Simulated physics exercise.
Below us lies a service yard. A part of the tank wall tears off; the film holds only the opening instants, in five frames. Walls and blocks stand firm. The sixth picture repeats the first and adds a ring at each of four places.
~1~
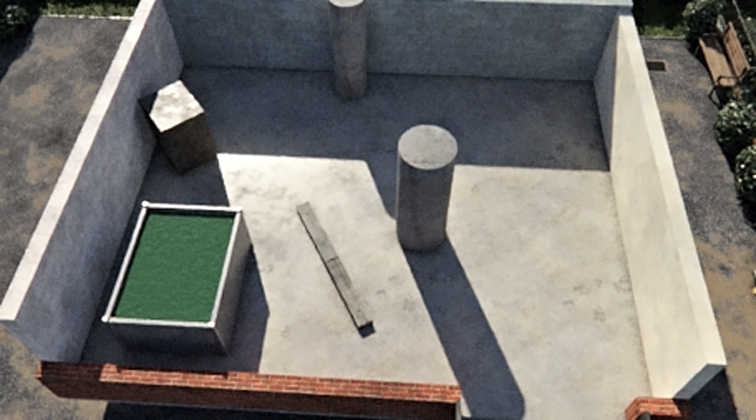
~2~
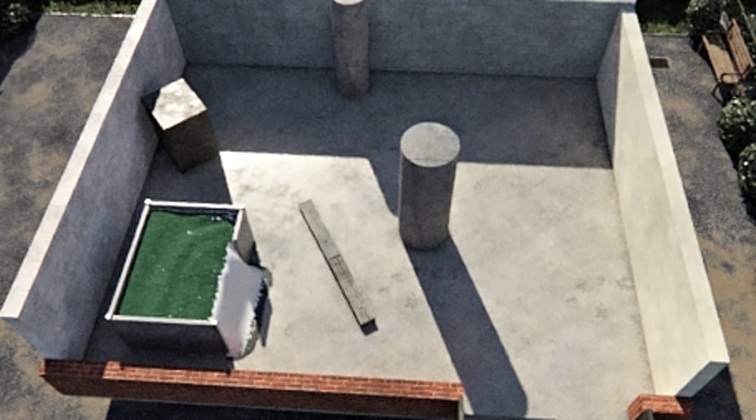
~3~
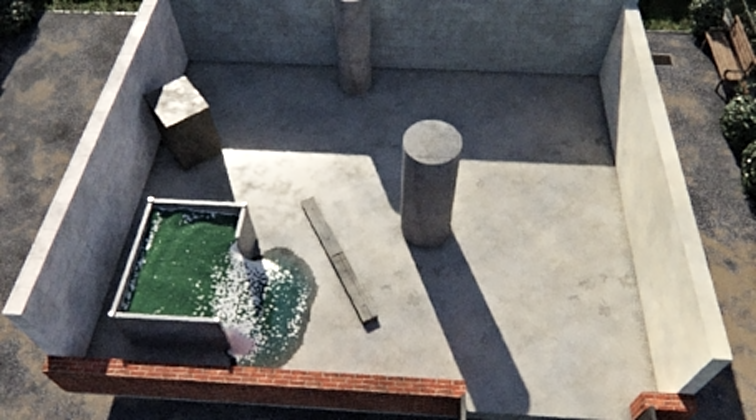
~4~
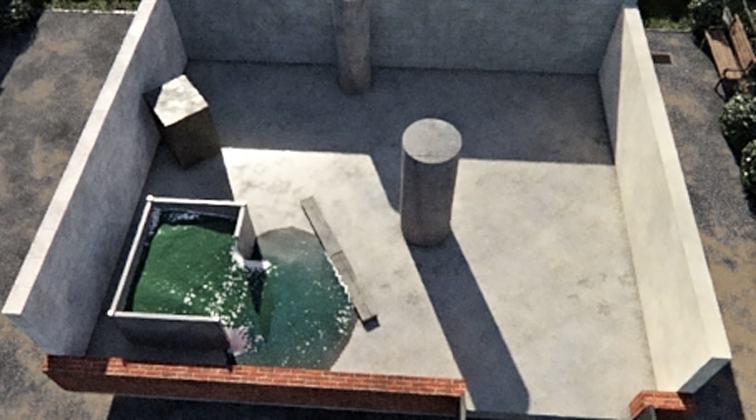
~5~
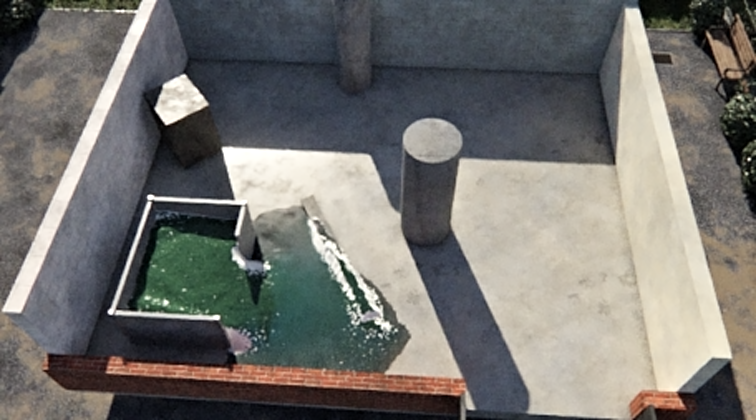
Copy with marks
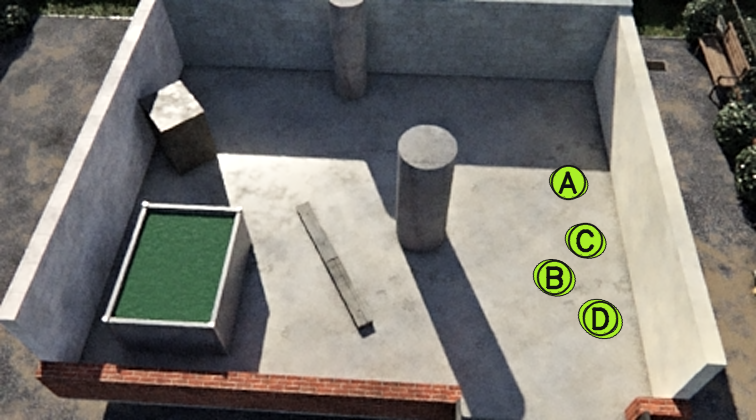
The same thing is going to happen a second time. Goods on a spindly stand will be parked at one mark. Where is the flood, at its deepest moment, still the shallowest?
The answer is place A.
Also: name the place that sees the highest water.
D it is.
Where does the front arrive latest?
It is A.
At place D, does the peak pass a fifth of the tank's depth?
Yes, it does.
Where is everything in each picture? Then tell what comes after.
Tank full, its middle at (178, 264); open gate at (546, 395).
Water covers 1 % of the ground and shows as far out as (241, 260).
Water covers 4 % of the ground and shows as far out as (310, 280).
Water covers 7 % of the ground and shows as far out as (355, 308).
Water covers 11 % of the ground and shows as far out as (403, 339).
On the marked copy, A at (568, 182); B at (554, 277); C at (585, 240); D at (600, 318).
If A is chosen, the water peaks at about 9 % of the depth that stood in the tank.
If B is chosen, the water peaks at about 19 % of the depth that stood in the tank.
If C is chosen, the water peaks at about 21 % of the depth that stood in the tank.
If D is chosen, the water peaks at about 40 % of the depth that stood in the tank.
